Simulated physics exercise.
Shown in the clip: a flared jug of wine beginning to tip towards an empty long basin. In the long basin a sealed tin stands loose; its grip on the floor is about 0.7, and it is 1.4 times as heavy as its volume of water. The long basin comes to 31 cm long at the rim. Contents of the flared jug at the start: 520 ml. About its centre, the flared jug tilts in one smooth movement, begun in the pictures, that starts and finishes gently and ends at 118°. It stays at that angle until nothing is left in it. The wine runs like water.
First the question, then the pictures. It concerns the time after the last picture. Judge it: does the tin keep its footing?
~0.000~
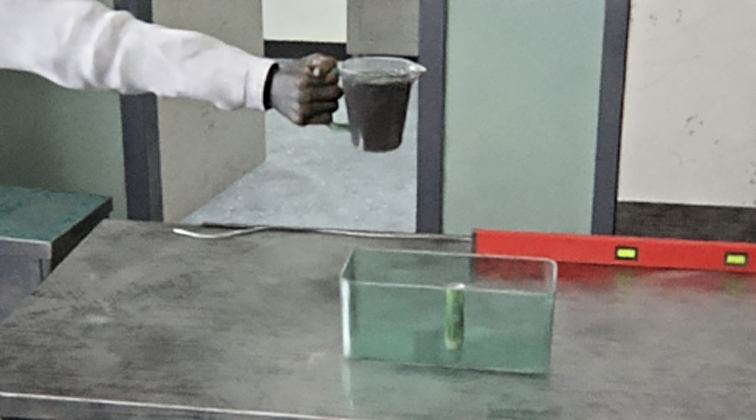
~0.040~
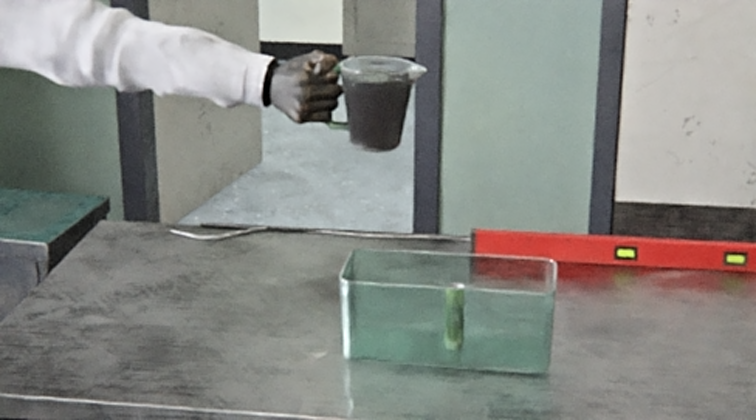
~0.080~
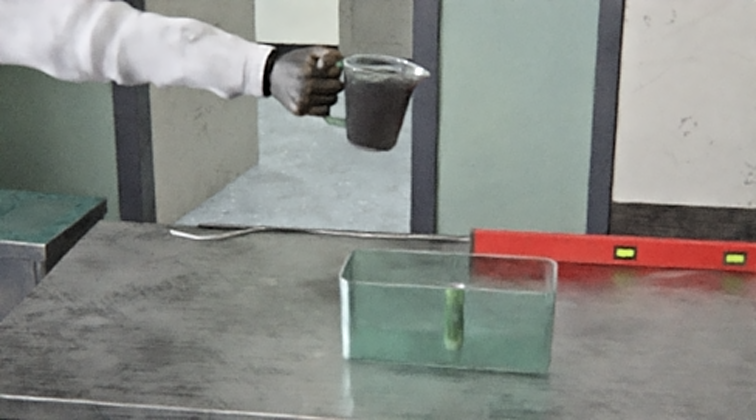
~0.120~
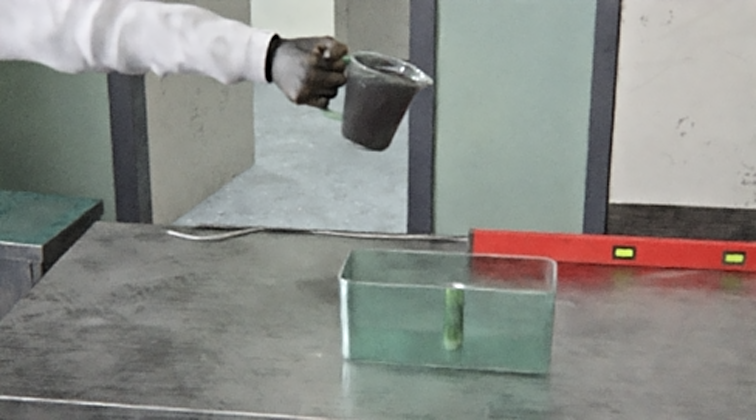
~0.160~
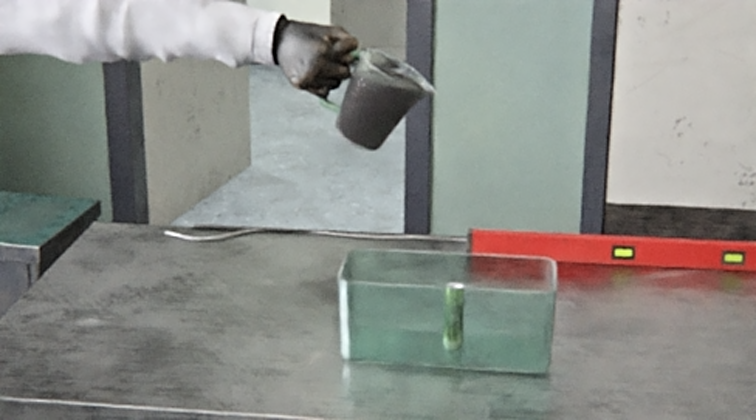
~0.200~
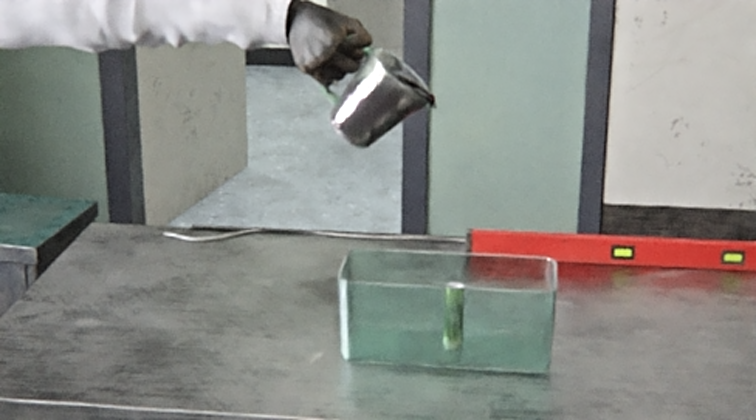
Yes, it's still up.
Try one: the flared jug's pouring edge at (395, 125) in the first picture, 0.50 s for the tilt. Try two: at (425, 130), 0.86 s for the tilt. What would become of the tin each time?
First it tips over; then it stays on its base.
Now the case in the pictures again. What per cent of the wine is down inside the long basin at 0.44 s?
Roughly 12 per cent.
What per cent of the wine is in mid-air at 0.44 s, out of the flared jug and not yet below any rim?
Near 54 per cent of it all.
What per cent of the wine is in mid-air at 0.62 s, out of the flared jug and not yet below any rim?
Roughly 24 per cent.
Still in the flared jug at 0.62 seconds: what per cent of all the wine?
Around 2 percent of it.
After 0.44 s the tilt is 114° and 34 per cent is still to pour; the tin stands where it began.
After 0.62 s the tilt is 118° and 2 per cent is still to pour; the tin stands where it began.
After 0.80 s the tilt is 118° and 0 per cent is still to pour; the tin stands where it began.
After 1.00 s the tilt is 118° and 0 per cent is still to pour; the tin stands where it began.
In the end the tin stands where it began.
